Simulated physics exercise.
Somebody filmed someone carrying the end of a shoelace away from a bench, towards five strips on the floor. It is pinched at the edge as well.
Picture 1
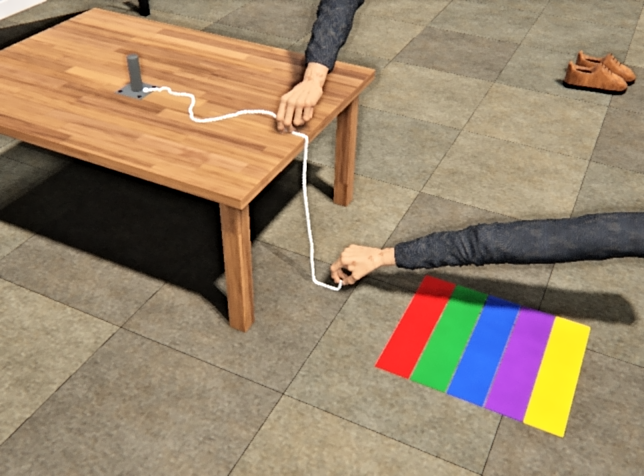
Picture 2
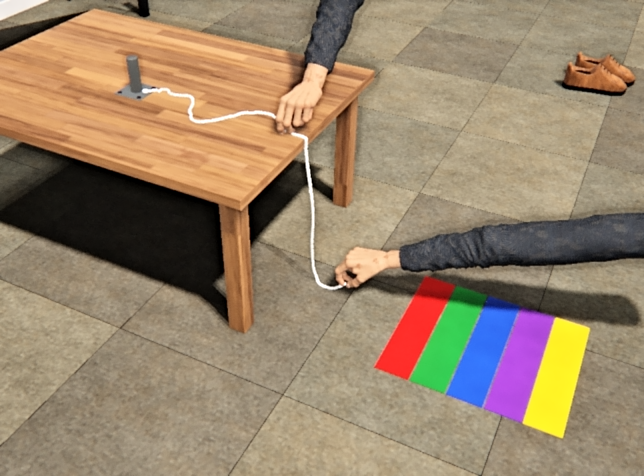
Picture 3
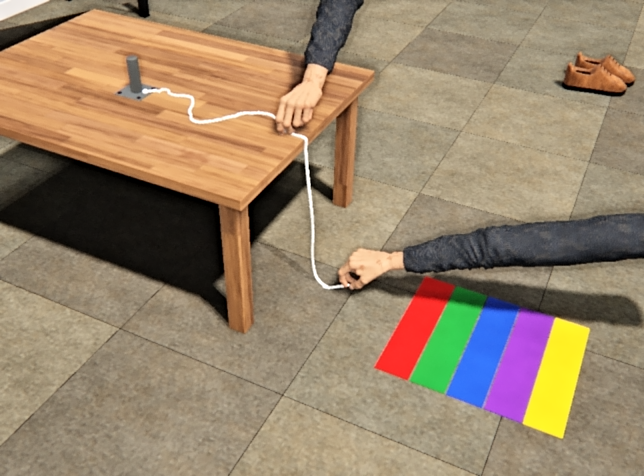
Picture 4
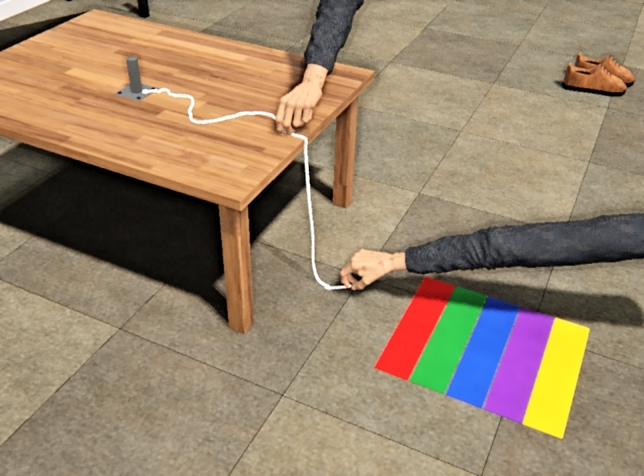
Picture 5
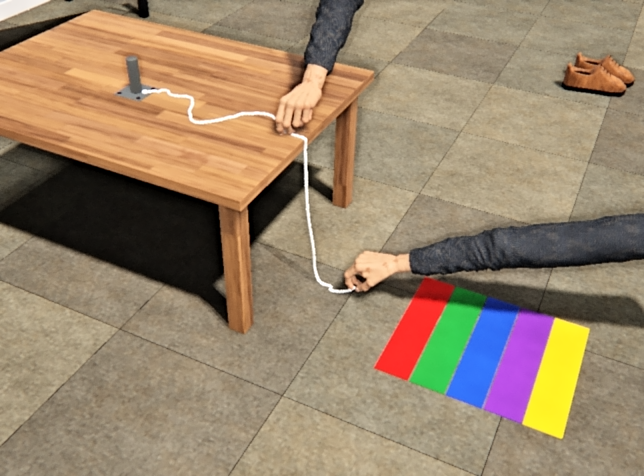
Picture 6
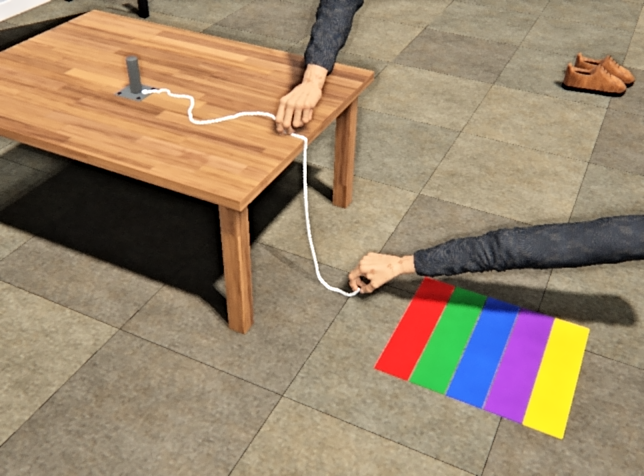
One hand pinching a white shoelace at a wooden bench's edge while another draws its end slightly right near coloured floor strips.
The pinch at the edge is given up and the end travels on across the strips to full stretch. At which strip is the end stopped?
The end stops over the purple strip.
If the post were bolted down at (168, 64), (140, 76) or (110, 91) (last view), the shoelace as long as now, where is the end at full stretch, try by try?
In that order: (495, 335), (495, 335) and (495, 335).
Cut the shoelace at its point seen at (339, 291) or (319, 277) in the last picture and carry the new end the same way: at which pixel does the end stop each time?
About (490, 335) and (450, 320).
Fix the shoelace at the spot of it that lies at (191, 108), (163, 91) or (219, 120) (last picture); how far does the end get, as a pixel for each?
About (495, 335), (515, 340) and (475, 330).
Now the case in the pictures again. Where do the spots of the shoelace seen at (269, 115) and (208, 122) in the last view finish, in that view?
About (307, 144), and the other about (249, 123).
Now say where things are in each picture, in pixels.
End (341, 281); red (401, 354); green (436, 367); blue (472, 380); purple (510, 394); yellow (549, 408), in the first picture.
End (345, 284); shoelace through (169, 93) (192, 119) (261, 113) (305, 144) (313, 210) (313, 266), in the second picture.
End (349, 285), in the third picture.
End (351, 286); shoelace through (169, 93) (192, 120) (261, 113) (305, 145) (310, 210) (314, 267), in the fourth picture.
End (355, 288), in the fifth picture.
End (359, 289); shoelace through (169, 94) (191, 120) (261, 114) (305, 145) (306, 209) (317, 268), in the sixth picture.
Soon after, end near (453, 321); over green.
Then, end near (497, 335); over blue.
At full stretch, end near (524, 345); over purple. It gets as far as the purple strip.
